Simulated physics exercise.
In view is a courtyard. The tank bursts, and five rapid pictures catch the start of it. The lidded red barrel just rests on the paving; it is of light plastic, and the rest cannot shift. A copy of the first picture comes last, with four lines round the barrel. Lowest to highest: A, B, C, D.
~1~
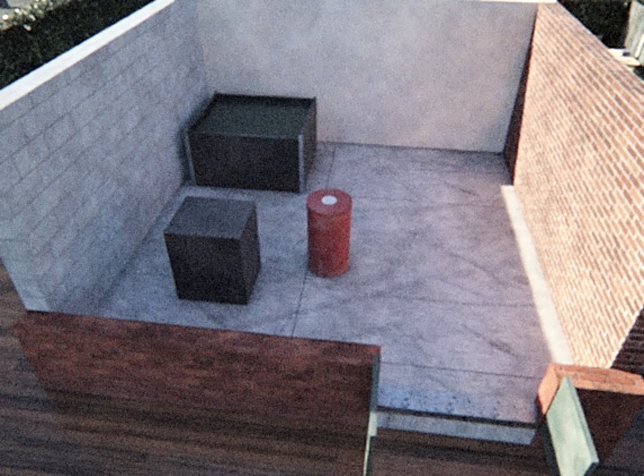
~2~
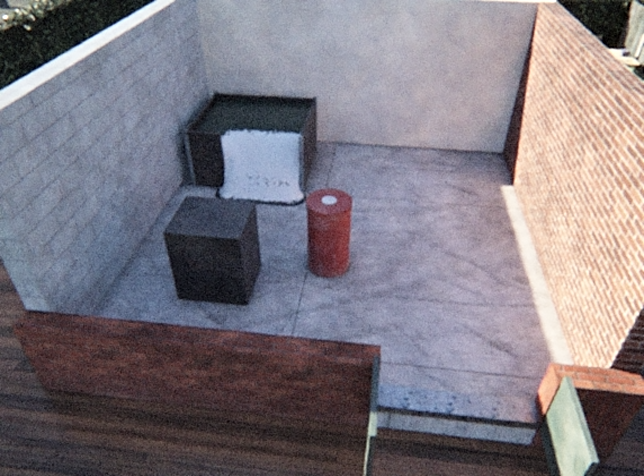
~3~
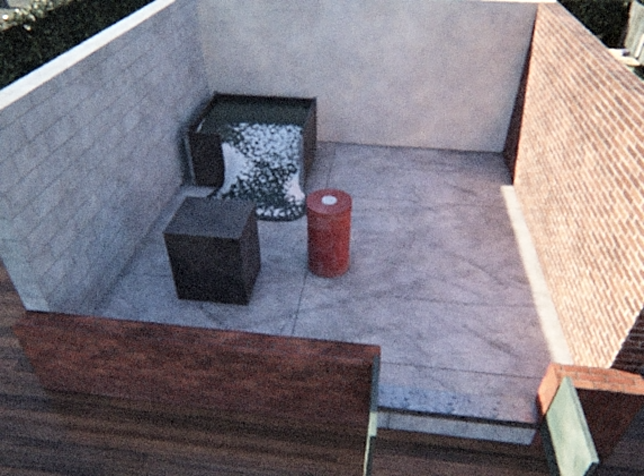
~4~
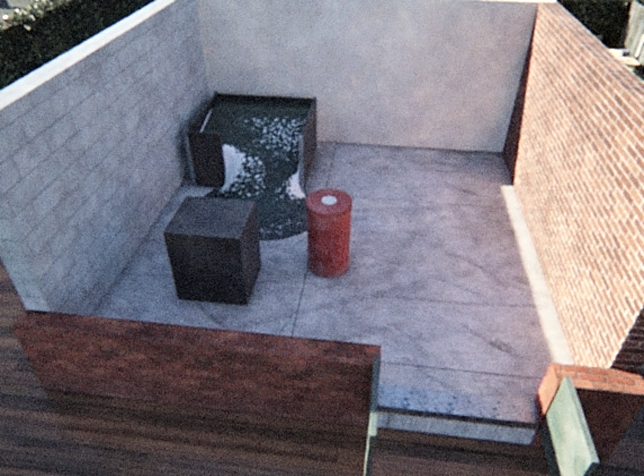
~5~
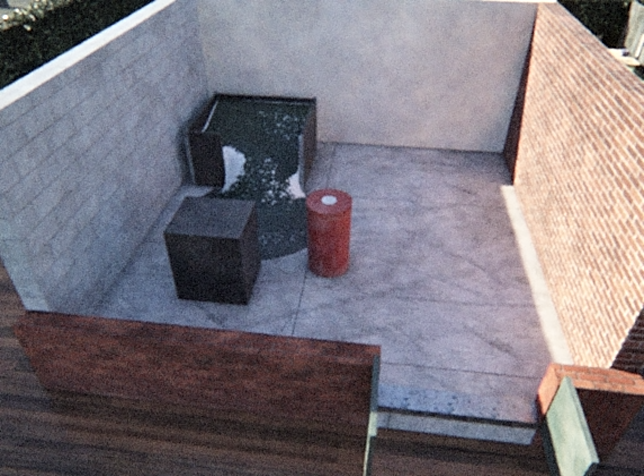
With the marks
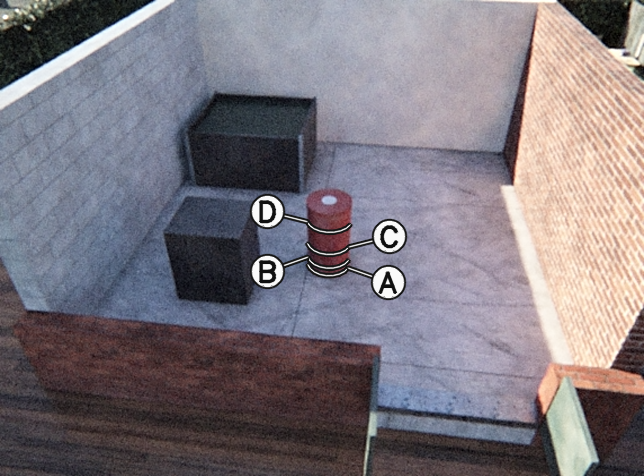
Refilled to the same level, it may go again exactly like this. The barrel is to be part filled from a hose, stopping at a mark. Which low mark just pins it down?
That is level D.
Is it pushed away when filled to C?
Yes, it does.
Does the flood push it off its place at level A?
Yes, that goes wrong.
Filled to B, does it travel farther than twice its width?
Yes.
In white, A at (326, 275); B at (326, 268); C at (326, 254); D at (326, 232); from the bottom up A, B, C, D.
With A, it is washed out through the gate.
With B, it is pushed about 4 times its own width away.
With C, it is pushed about its own width away.
With D, it does not move.
